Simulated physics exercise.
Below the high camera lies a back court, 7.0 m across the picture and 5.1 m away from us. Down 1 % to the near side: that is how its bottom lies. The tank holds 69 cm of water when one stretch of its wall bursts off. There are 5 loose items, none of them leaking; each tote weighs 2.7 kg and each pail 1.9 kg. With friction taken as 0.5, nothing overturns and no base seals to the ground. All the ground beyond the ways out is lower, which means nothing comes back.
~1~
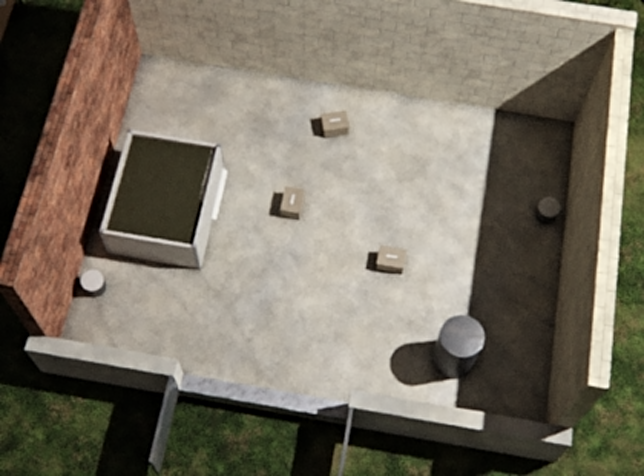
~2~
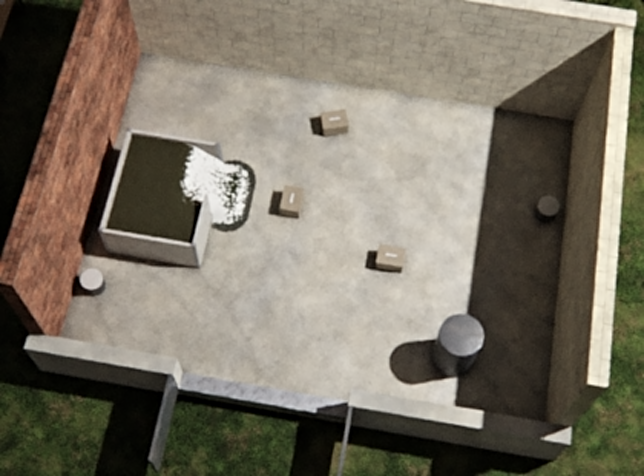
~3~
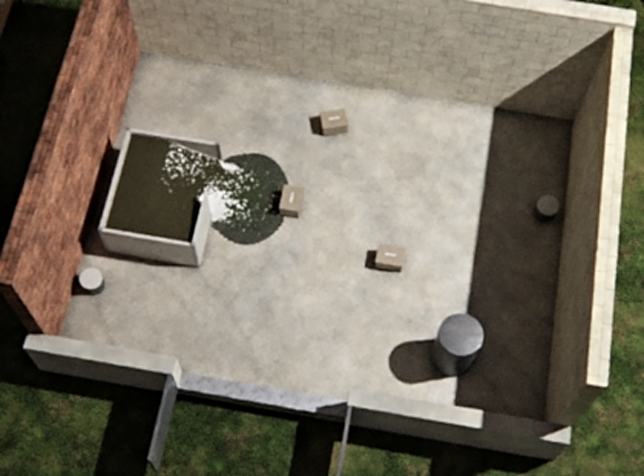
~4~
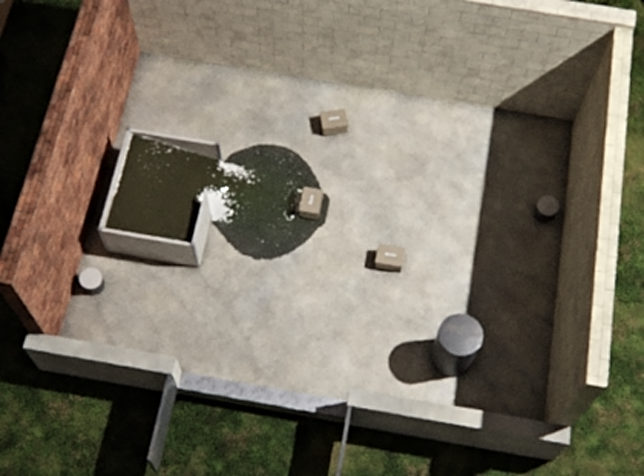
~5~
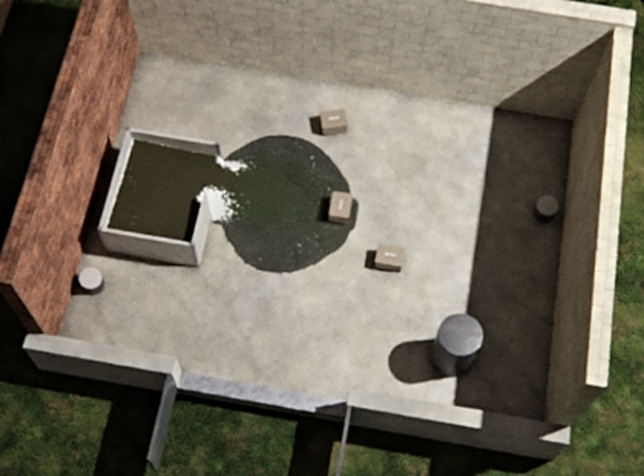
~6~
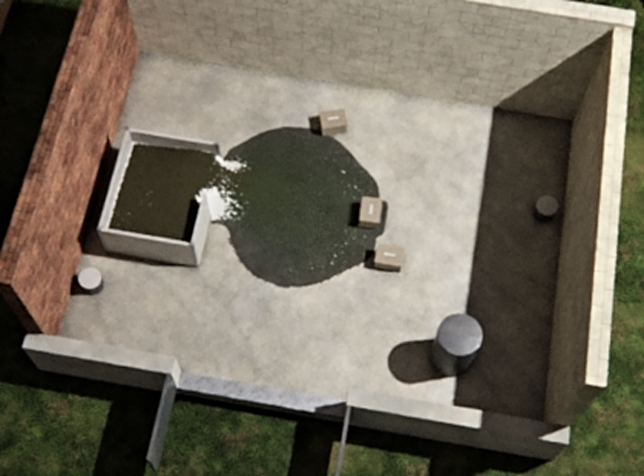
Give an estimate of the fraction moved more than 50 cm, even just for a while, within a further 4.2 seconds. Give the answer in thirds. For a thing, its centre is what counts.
Two thirds or more.
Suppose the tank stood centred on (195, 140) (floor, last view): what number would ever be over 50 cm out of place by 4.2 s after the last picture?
So the tally would be 3.
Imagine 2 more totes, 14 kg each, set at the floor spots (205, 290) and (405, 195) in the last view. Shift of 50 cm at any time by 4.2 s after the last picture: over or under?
Outcome: Stays within first, breaks the threshold second.
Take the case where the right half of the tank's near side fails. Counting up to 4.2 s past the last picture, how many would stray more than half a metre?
Then it comes to 1.
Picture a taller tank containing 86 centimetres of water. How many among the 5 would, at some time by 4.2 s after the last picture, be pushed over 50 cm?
Under that setup the answer is 4.
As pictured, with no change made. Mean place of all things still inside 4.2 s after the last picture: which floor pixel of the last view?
The average lands around (432, 271).
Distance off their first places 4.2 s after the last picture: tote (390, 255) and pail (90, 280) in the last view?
The first is off by 200 cm, the second by 0 cm.
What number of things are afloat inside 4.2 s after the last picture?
Of them, 4.
Then, 0.4 s after the last picture 1 of 5 are over 50 cm from their spots; 0 afloat.
Then, 1.5 s after the last picture 3 of 5 are over 50 cm from their spots; 4 afloat.
Then, 2.8 s after the last picture 3 of 5 are over 50 cm from their spots; 3 afloat.
Then, 4.2 s after the last picture 4 of 5 are over 50 cm from their spots, and 4 have been at some point; 4 afloat.
